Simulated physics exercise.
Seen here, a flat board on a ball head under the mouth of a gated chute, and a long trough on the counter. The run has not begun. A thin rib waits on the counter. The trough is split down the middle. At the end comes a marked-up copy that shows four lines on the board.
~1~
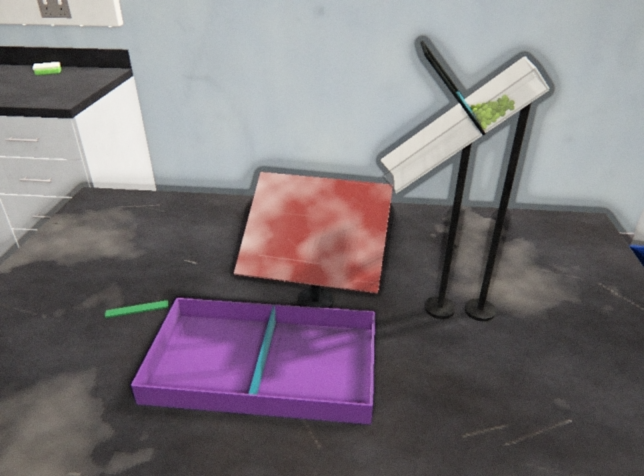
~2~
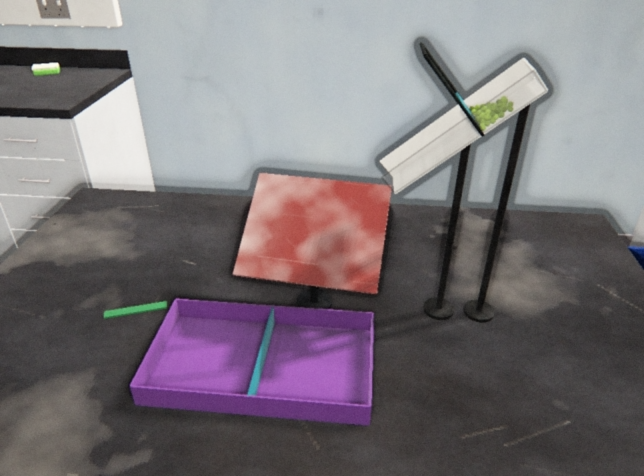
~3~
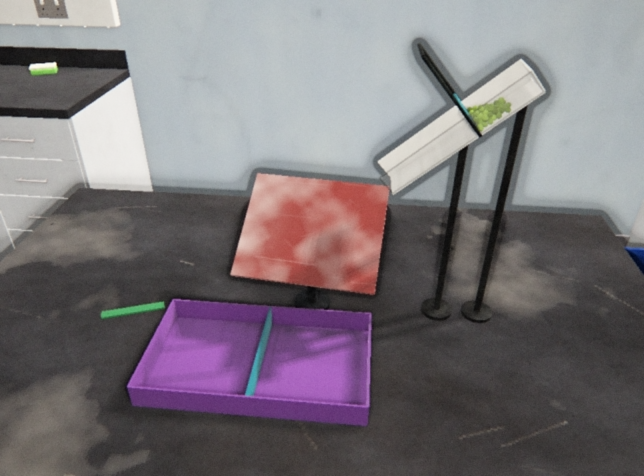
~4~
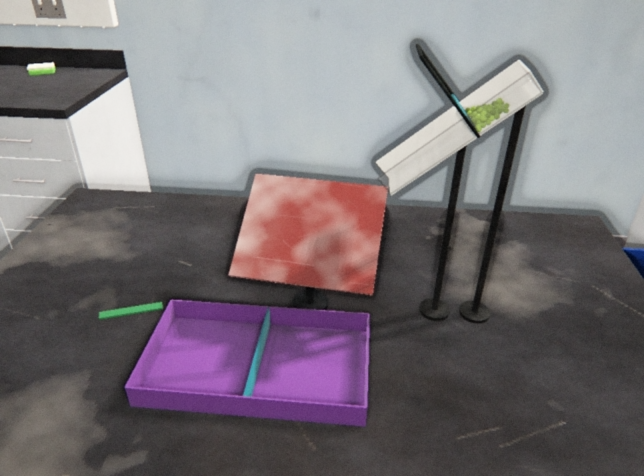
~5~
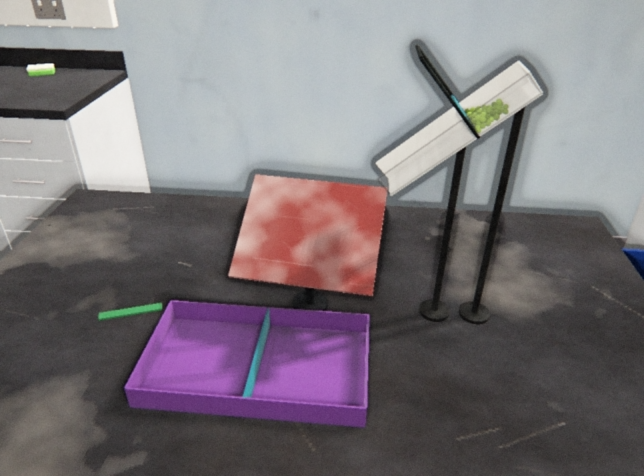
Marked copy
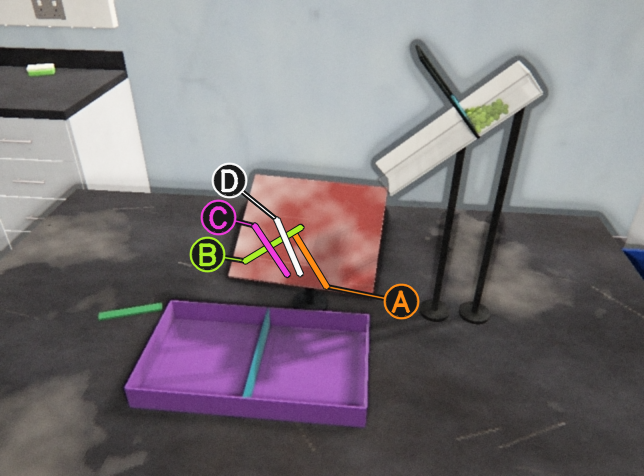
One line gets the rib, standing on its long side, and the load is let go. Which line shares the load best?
The best line is B.
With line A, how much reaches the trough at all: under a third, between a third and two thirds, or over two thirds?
Over two thirds.
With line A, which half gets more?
The right half.
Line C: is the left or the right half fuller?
More lands on the right.
On the marked copy, line A from (294, 234) to (326, 286); line B from (300, 227) to (245, 260); line C from (254, 225) to (287, 274); line D from (277, 219) to (300, 273).
With A, of what is caught, a small part in the left half, nearly all in the right.
With B, of what is caught, about half in the left half, about half in the right.
With C, of what is caught, a small part in the left half, nearly all in the right.
With D, of what is caught, a stray few in the left half, nearly all in the right.
